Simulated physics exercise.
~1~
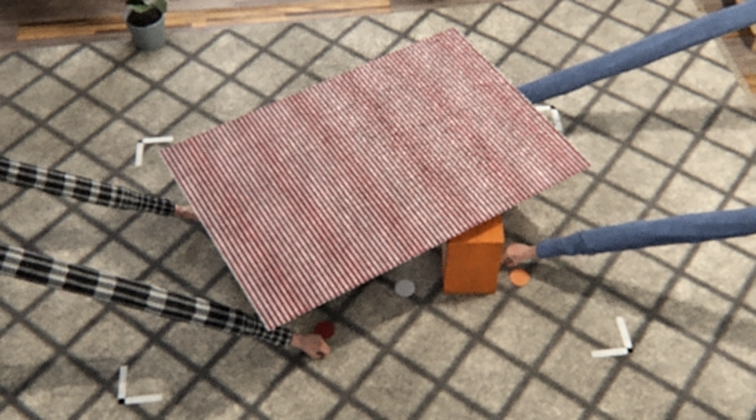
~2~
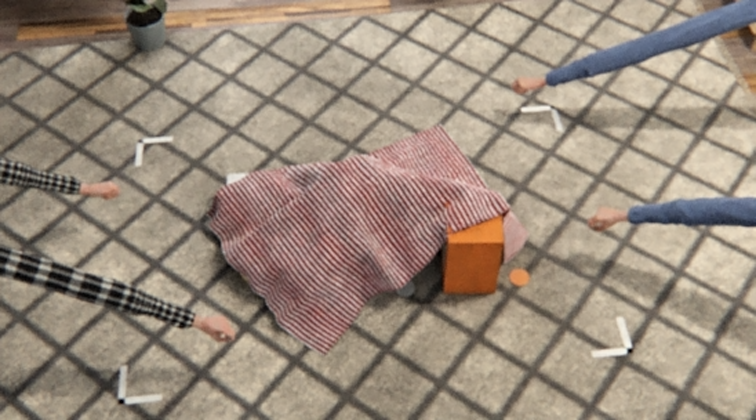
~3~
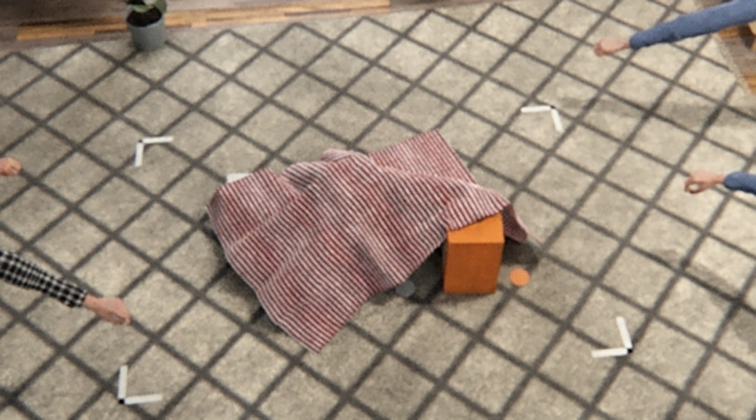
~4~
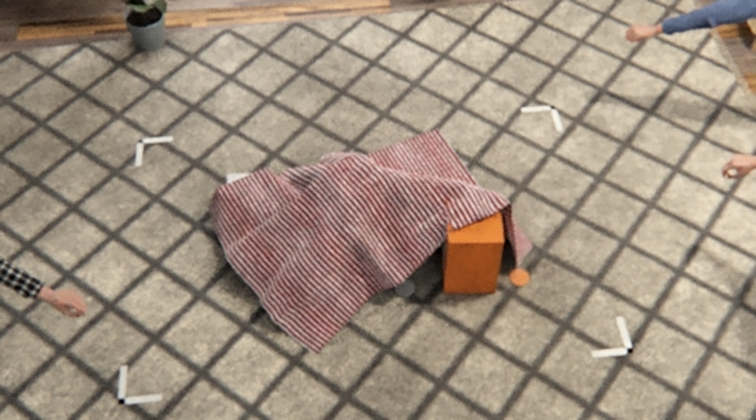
At first, two pairs of arms, plaid-sleeved on the left and blue-sleeved on the right, hold a red-and-white striped cloth spread flat above a diamond-patterned rug. An orange box, an orange lid, a pale disc and a red plate show near its lower edge. The hands let go, and the cloth drops into an uneven, rumpled heap over the objects, hiding the red plate. The arms draw back toward both sides while the cloth's right corner settles beside the box. Finally, the cloth lies still, with the pale disc beneath its shadowed edge and the box's front and orange lid still showing.
